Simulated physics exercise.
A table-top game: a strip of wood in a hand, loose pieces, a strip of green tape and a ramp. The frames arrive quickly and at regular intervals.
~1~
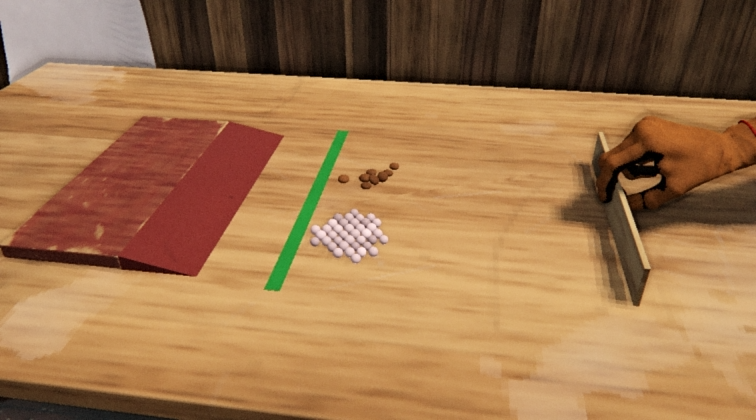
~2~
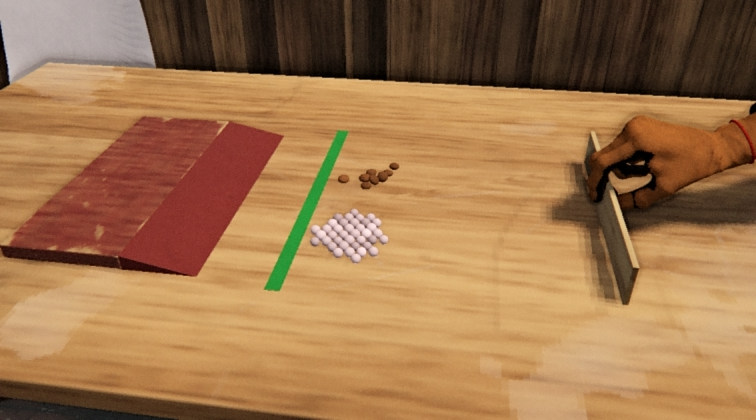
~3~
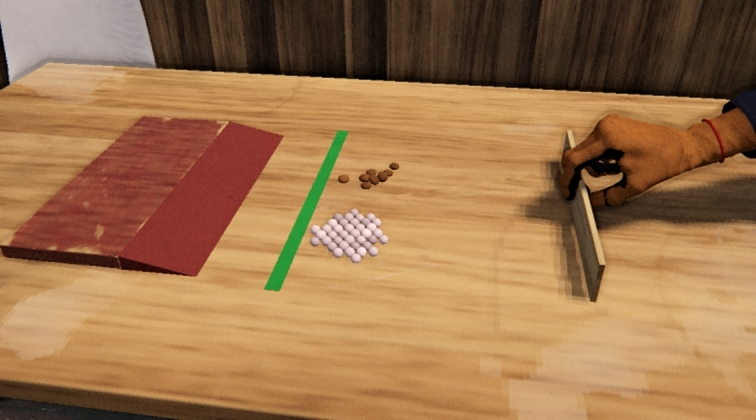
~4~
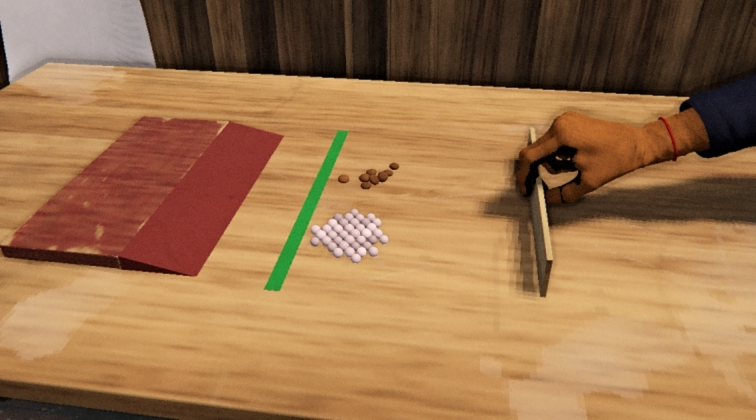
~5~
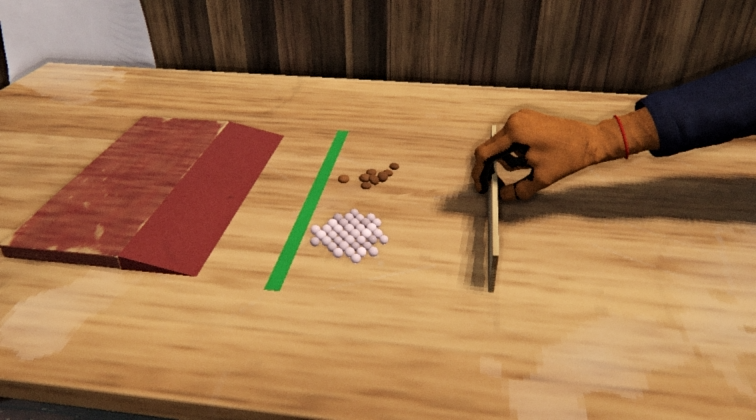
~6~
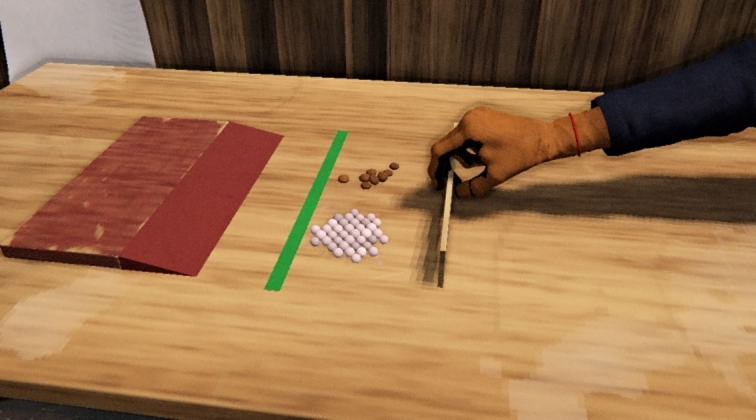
On a wooden table-top, a hand sliding an upright wooden strip left towards pale beads and brown bits beside green tape.
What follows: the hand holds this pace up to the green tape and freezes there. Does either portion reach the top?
Nearer portion: Partly up. Farther portion: Not up.
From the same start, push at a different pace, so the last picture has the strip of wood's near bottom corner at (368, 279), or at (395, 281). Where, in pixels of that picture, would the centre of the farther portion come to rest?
Its middle ends up close to (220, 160) the first time, and close to (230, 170) the second time.
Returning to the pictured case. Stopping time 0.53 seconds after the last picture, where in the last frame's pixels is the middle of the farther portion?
Its centre should sit roughly at (258, 170).
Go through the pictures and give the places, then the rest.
Strip of wood near (638, 274), at rest; green tape near (341, 136); top of the ramp near (127, 245); nearer portion near (355, 234), some sugar pearls; farther portion near (374, 180), a few bits of dog kibble, in the first frame.
Strip of wood near (628, 273); farther portion near (374, 180), in the second frame.
Strip of wood near (595, 270); nearer portion near (355, 234), in the third frame.
Strip of wood near (545, 266); farther portion near (374, 180), in the fourth frame.
Strip of wood near (494, 261); nearer portion near (355, 234), in the fifth frame.
Strip of wood near (443, 257); green tape near (341, 136); top of the ramp near (127, 245); nearer portion near (355, 234); farther portion near (374, 180), in the sixth frame.
Then, 0.12 s on from there, strip of wood still moving, near (362, 169); nearer portion the whole lot short of the ramp; farther portion the whole lot short of the ramp.
Then, 0.25 s on from there, strip of wood stopped at the green tape; nearer portion a little on the ramp, the bulk short of the ramp; farther portion the whole lot short of the ramp.
Then, 0.53 s on from there, strip of wood stopped at the green tape; nearer portion near two thirds past the top, near a third on the ramp; farther portion near a third on the ramp, near two thirds short of the ramp.
In the end, strip of wood stopped at the green tape; nearer portion the bulk past the top, only a few on the ramp, a little short of the ramp; farther portion none at all past the top, near a third on the ramp, near two thirds short of the ramp.
